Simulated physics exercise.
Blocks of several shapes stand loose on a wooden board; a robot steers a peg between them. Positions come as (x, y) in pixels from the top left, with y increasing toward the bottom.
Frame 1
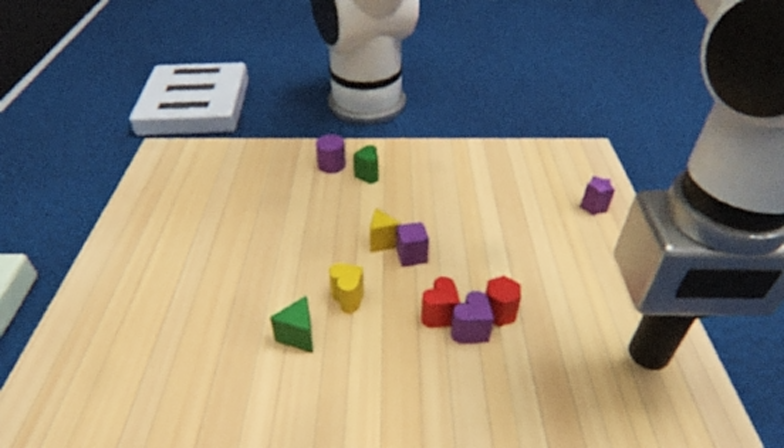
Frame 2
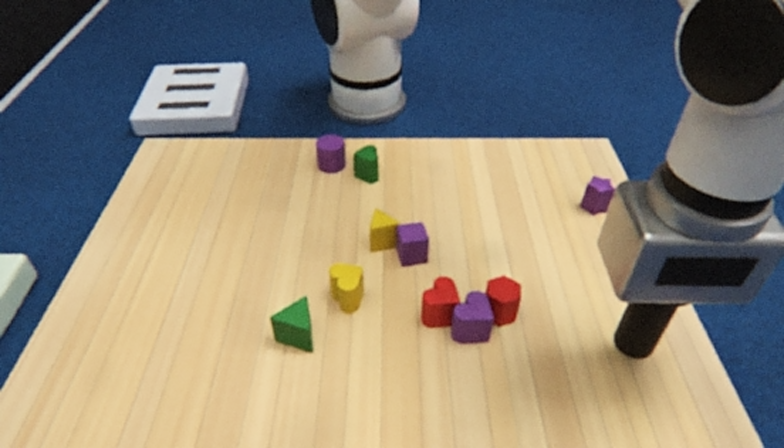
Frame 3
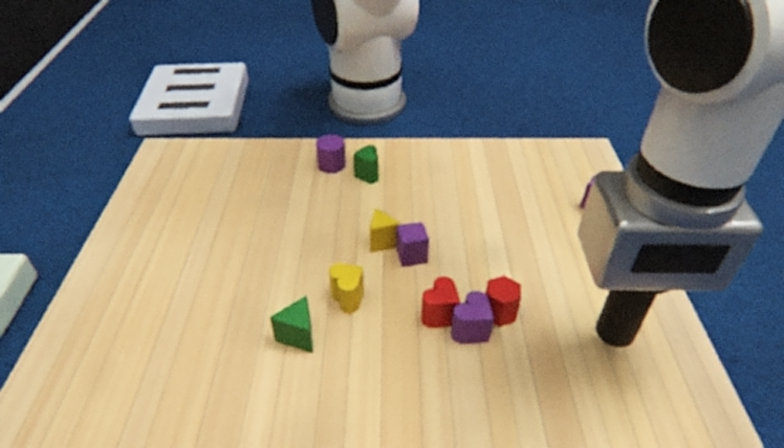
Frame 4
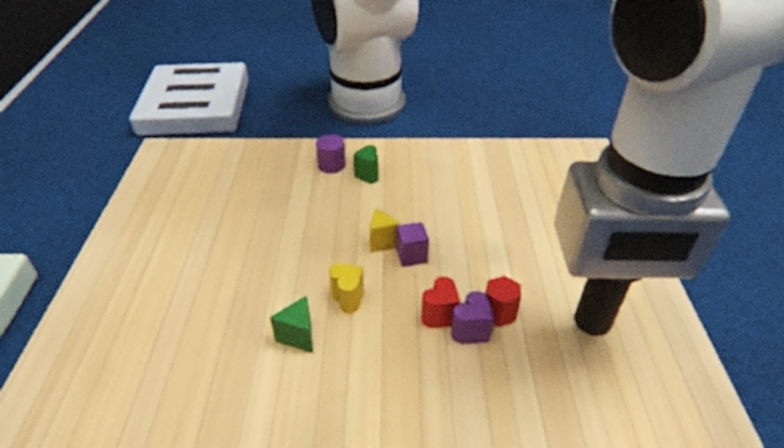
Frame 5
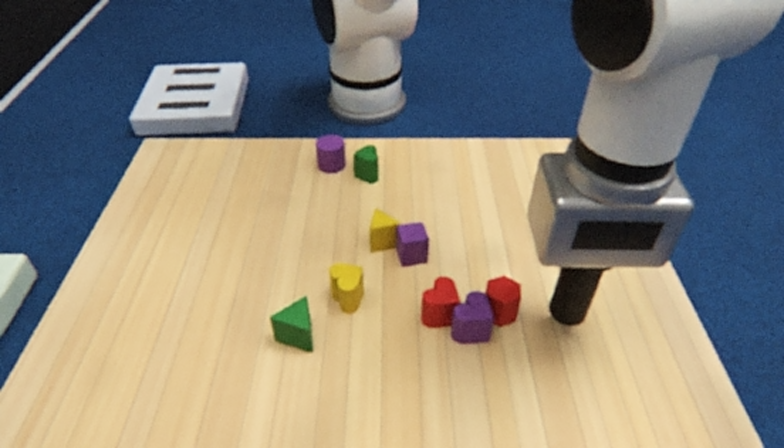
Robot arm moving a dark peg leftward and slightly away over a wooden board, the red, purple, yellow and green blocks staying still.
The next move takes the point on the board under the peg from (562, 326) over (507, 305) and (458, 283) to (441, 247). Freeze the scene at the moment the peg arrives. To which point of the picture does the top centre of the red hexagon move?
Close to (424, 260).
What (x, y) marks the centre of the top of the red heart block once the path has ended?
Expect it around (420, 289).
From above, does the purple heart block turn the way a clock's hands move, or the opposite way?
Twists anticlockwise.
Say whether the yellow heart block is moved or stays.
It is left in place.
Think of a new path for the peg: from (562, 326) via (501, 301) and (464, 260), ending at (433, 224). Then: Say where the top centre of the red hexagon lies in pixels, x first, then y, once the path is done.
It ends at (447, 255).
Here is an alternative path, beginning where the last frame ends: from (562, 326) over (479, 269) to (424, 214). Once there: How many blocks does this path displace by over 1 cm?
Expect one.
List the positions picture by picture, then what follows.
The first frame shows lower end of the peg (648, 354), tops of blocks, yellow heart block (346, 274), purple four-sided block (413, 231), red heart block (442, 291), purple heart block (475, 306), red hexagon (505, 288).
The second frame shows peg (633, 343), blocks as before.
The third frame shows peg (615, 332), blocks as before.
The fourth frame shows peg (593, 321), blocks as before.
The fifth frame shows peg (567, 312), yellow heart block (346, 274), purple four-sided block (413, 231), red heart block (442, 291), purple heart block (475, 306), red hexagon (505, 288).
The first path, step by step. One third of the way, peg (510, 290); red heart block (439, 292); purple heart block (469, 307), turned 20° anticlockwise; red hexagon (477, 279).
Two thirds of the way, peg (459, 267); red heart block (420, 289), turned 40° anticlockwise; purple heart block (467, 307), turned 30° anticlockwise; red hexagon (426, 262), turned 30° anticlockwise.
At the end, peg (442, 232); yellow heart block not moved; purple four-sided block not moved; red heart block (420, 289), turned 40° anticlockwise; purple heart block (467, 307), turned 30° anticlockwise; red hexagon (424, 260), turned 45° anticlockwise.
